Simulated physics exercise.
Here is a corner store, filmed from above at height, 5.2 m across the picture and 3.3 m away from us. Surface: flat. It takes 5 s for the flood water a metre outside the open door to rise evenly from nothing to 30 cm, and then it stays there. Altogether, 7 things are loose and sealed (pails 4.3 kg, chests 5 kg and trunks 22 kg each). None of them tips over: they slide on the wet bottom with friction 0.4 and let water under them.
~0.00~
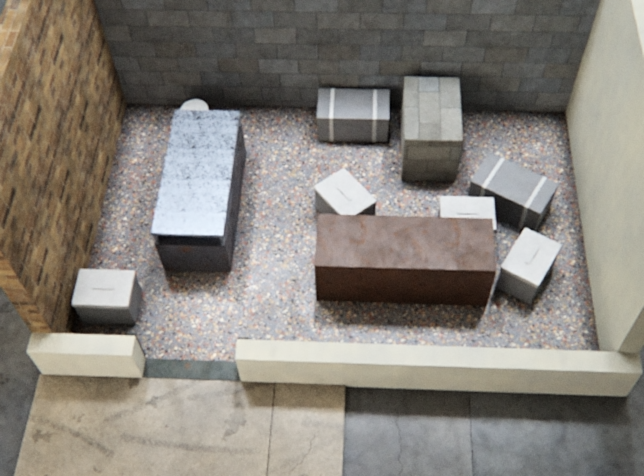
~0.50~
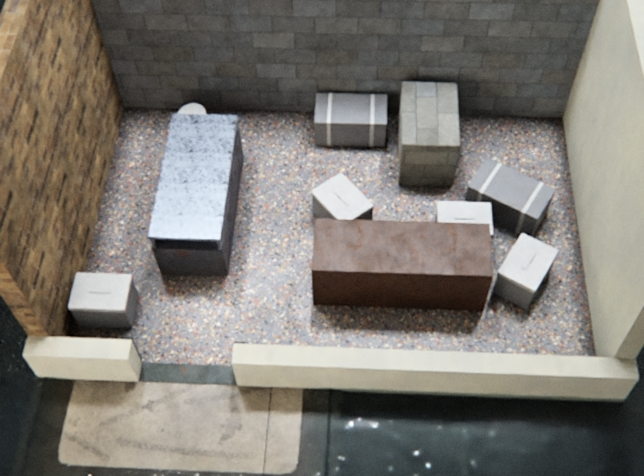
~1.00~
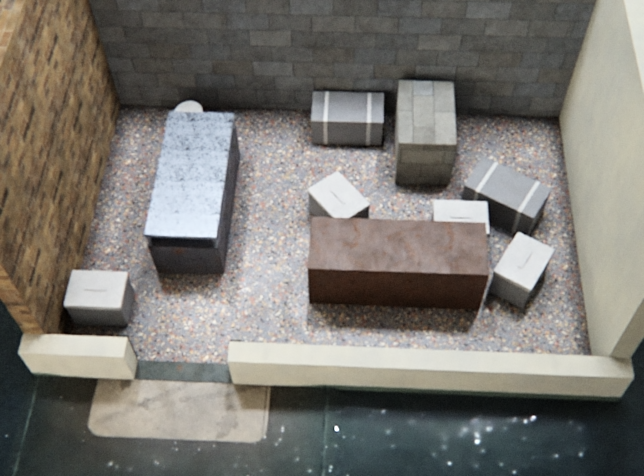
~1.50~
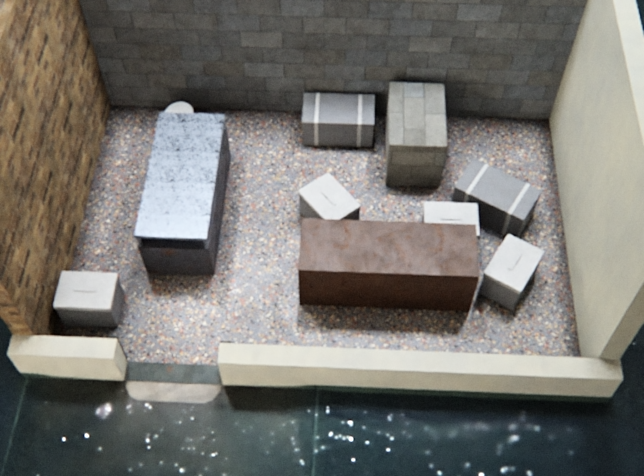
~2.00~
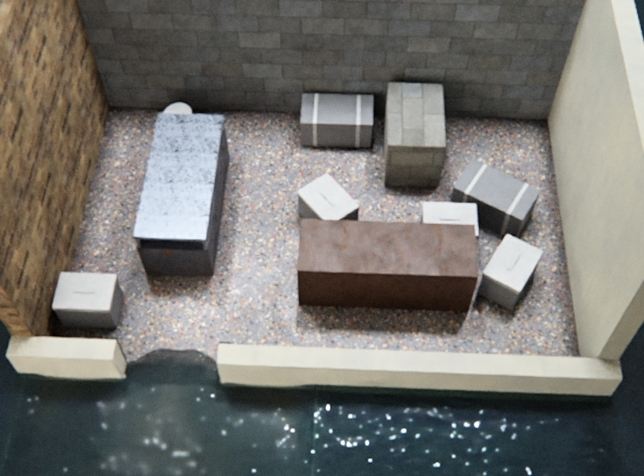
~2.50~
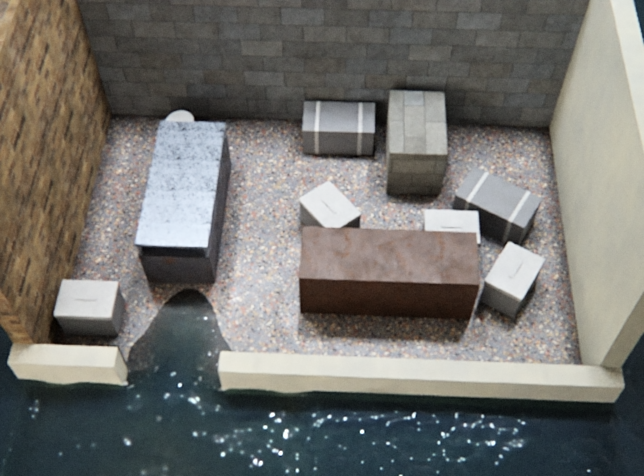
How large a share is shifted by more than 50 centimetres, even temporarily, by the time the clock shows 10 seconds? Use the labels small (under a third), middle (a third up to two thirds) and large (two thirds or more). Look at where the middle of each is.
Small.
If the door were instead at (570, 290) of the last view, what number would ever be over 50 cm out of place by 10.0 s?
Then it comes to 6.
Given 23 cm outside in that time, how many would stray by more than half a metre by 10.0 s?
The count would be 1.
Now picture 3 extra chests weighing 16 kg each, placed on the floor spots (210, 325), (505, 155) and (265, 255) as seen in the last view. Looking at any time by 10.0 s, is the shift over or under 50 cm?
Note, in order of listing: Crosses the threshold, stays below the threshold, crosses the threshold.
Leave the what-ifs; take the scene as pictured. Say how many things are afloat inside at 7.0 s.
Tally: 4 of them.
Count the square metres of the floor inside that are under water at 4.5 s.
My estimate is roughly 5.5 m2.
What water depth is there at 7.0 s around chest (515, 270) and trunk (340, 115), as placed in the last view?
Some 0 cm at the first, some 13 cm at the second.
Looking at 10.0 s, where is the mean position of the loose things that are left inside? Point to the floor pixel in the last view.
At about (368, 232).
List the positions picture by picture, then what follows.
In the first picture, a pail at (194, 110), on the bottom; a chest at (103, 287) rests on the ground; 0.0 m2 under water; 0 of 7 have shifted.
In the second picture, a pail at (192, 114), on the bottom; a chest at (100, 291), on the bottom; 0.0 m2 under water; 0 of 7 have shifted.
In the third picture, a pail at (188, 112) rests on the ground; a chest at (96, 289), on the bottom; 0.0 m2 under water; 0 of 7 have shifted.
In the fourth picture, a pail at (179, 113) rests on the ground; a chest at (86, 290), on the bottom; 0.0 m2 under water; 0 of 7 have shifted.
In the fifth picture, a pail at (178, 113) rests on the ground; a chest at (84, 291), on the bottom; water covers 0.1 m2; 0 of 7 have shifted.
In the sixth picture, a pail at (180, 121), on the bottom; a chest at (86, 298), on the bottom; 0.6 m2 under water; 0 of 7 have shifted.
After 3.5 s 0 of 7 are over 50 cm from their spots; 0 afloat.
After 4.5 s 0 of 7 are over 50 cm from their spots; 0 afloat.
After 7.0 s 1 of 7 are over 50 cm from their spots; 4 afloat.
After 10.0 s 2 of 7 are over 50 cm from their spots, and 2 have been at some point; 6 afloat.
